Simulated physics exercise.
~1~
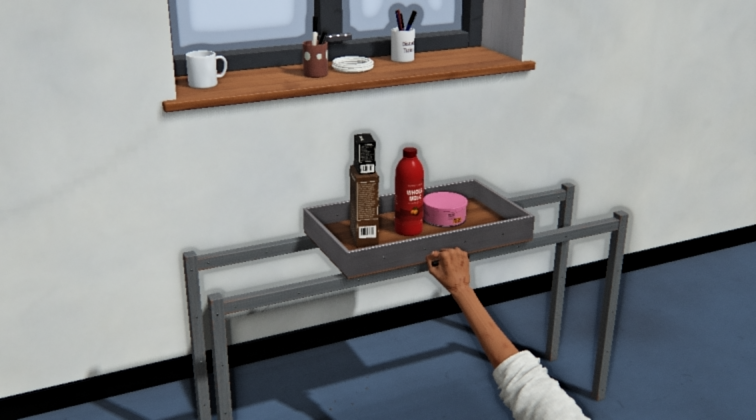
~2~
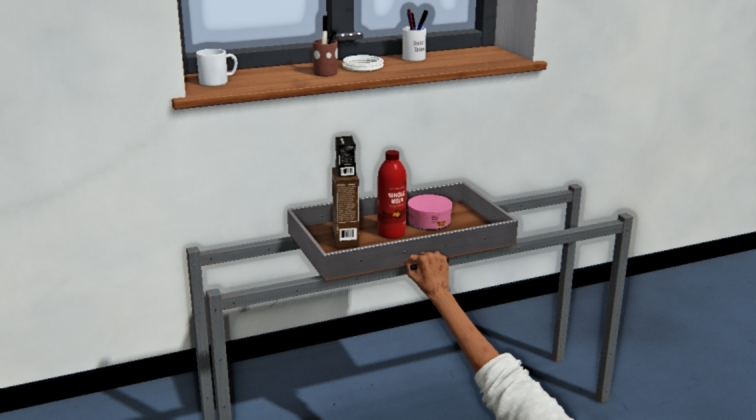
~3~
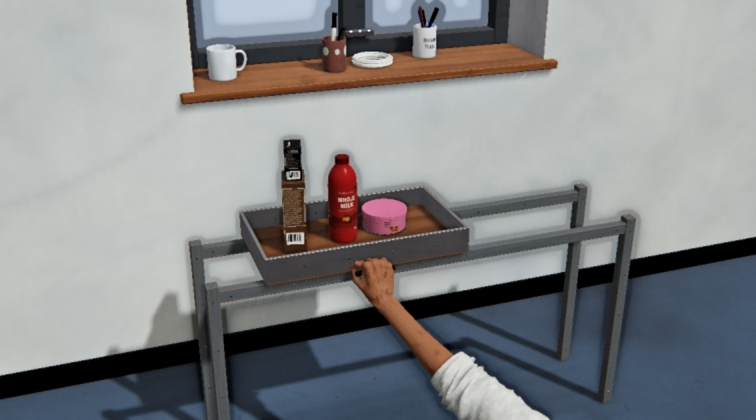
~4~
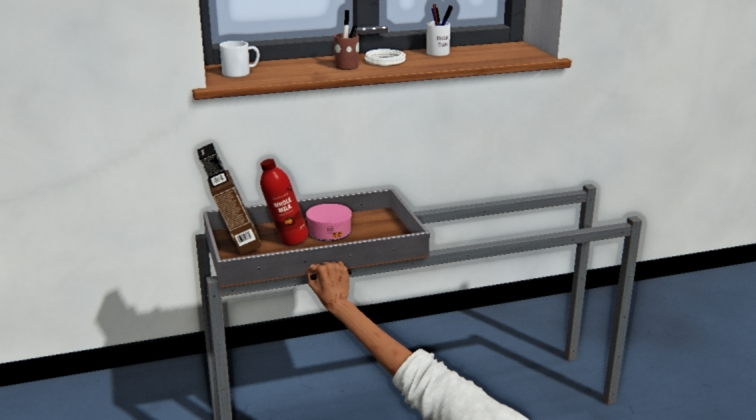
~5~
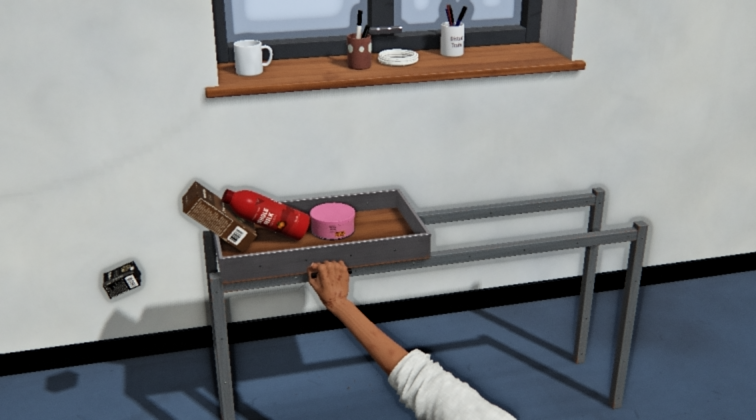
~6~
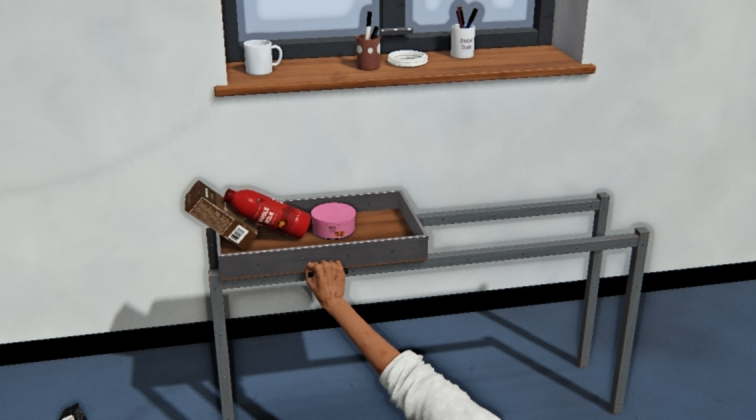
Tray sliding left along rails beside a hand and stopping, black carton falling off, brown packet and red bottle toppling, pink tub upright.
